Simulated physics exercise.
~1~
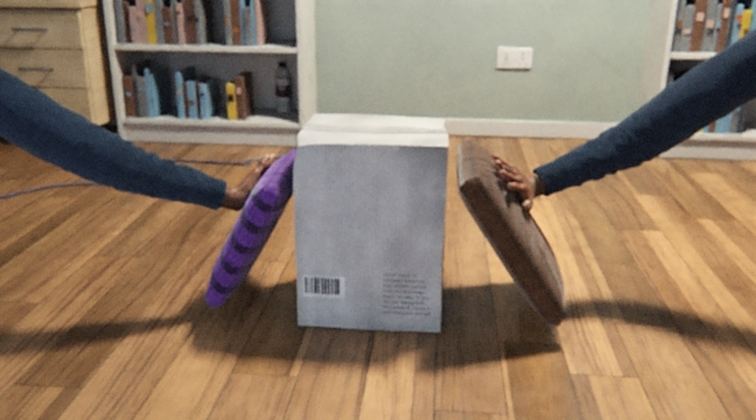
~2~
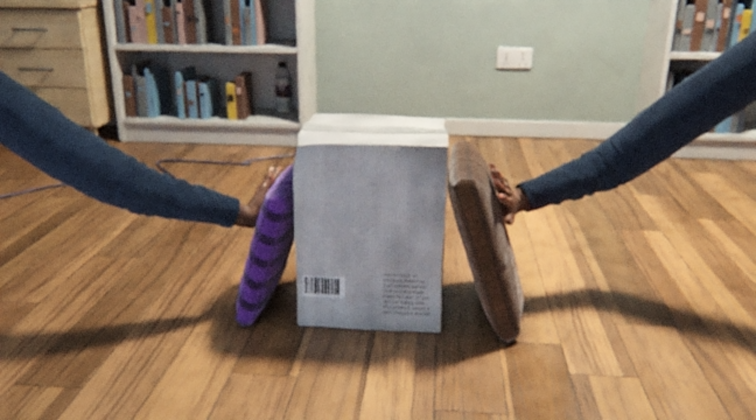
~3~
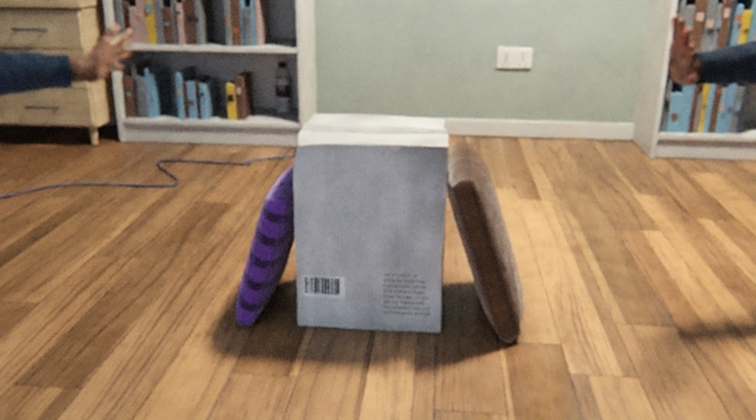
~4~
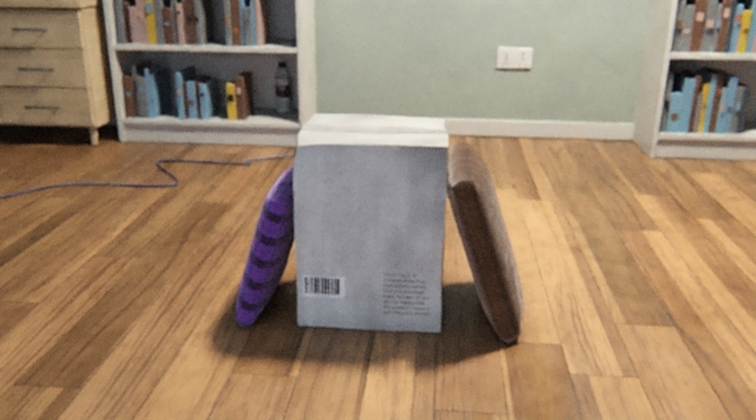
In a room with a wooden floor, low bookshelves and a pale green wall, a white box with a barcode on its front stands upright. Two arms in dark blue sleeves reach in from either side, the left one holding a purple cushion with dark stripes and the right one a brown cushion. The hands bring the lower ends of the cushions inward, so that both rest more steeply against the box. Then the hands let go and draw back toward the edges. With the arms gone, both cushions stay leaning against the box, which has not moved.
